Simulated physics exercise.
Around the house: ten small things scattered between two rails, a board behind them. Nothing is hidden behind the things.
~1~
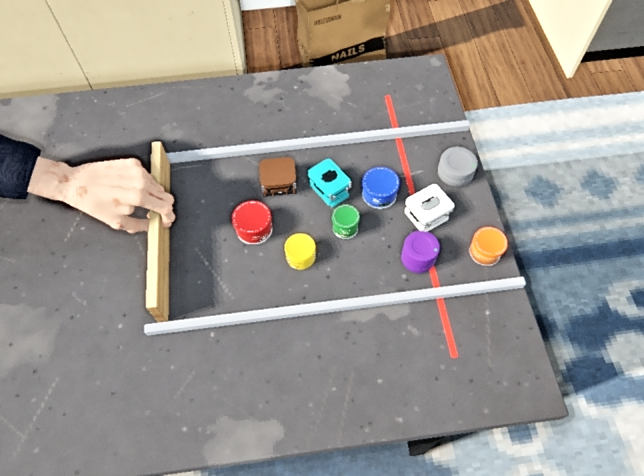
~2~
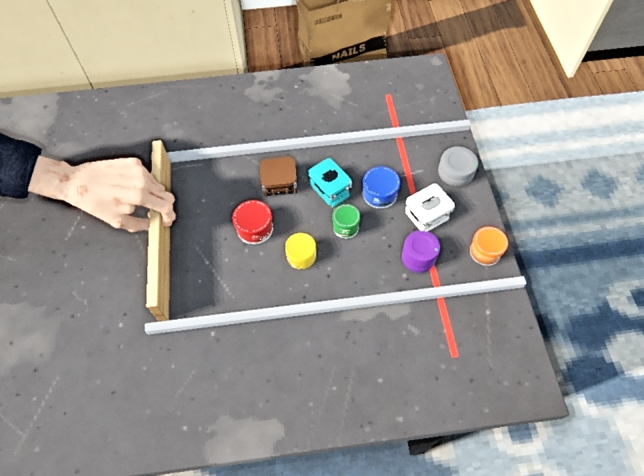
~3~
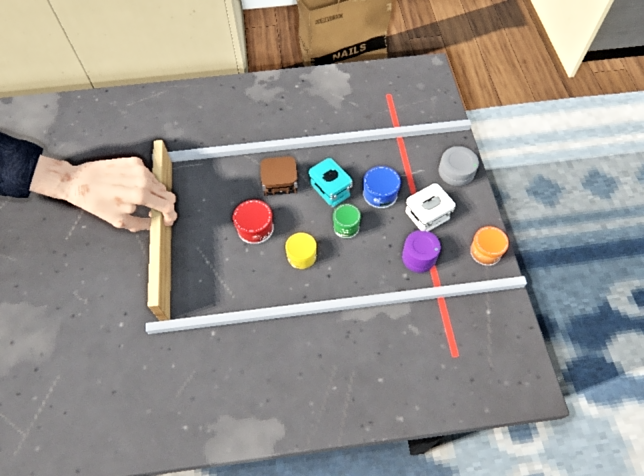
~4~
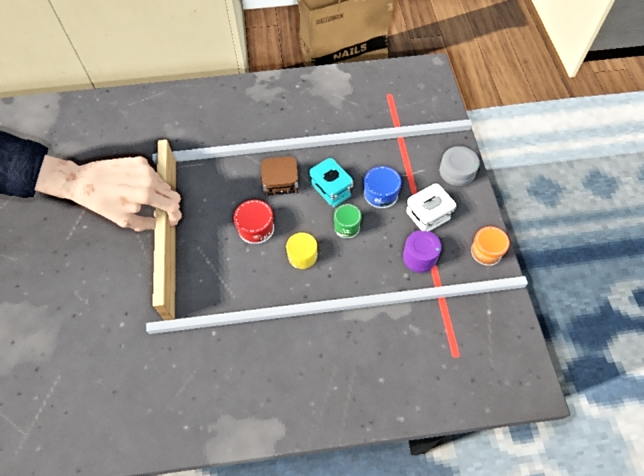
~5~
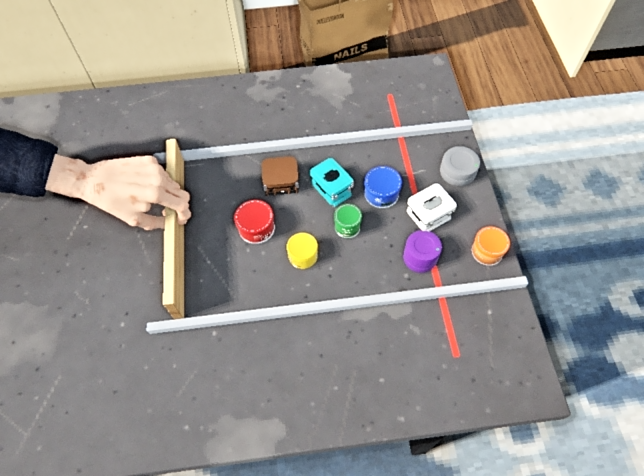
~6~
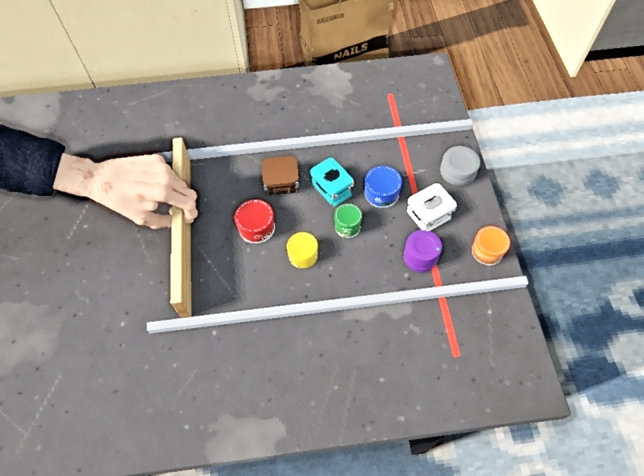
A hand slides a wooden board slightly right between two rails toward scattered small objects.
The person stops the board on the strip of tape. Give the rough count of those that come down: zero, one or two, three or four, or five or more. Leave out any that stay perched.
As it turns out, the number that fall off is zero.
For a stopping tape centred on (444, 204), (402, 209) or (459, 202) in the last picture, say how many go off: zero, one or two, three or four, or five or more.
Taking them in turn, just one or two; none at all; three to four.
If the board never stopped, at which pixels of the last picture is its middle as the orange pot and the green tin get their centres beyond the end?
About (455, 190), and (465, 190) for the other.
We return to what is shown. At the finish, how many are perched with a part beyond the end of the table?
Overhanging: 2.
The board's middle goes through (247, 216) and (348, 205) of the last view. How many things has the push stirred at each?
The counts are 1 and 7.
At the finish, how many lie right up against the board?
In contact: 4.
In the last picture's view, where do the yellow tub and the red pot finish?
About (443, 235), and the other about (438, 199).
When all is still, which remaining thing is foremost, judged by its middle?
The grey lid ends nearest.
Soon after, none off yet; orange pot at rest near (490, 247); grey lid at rest near (460, 166); white case at rest near (431, 208).
Then, none off yet; orange pot at rest near (490, 247); grey lid at rest near (460, 166); white case moved about its own width near (453, 220).
At rest, the number that fall off is zero.
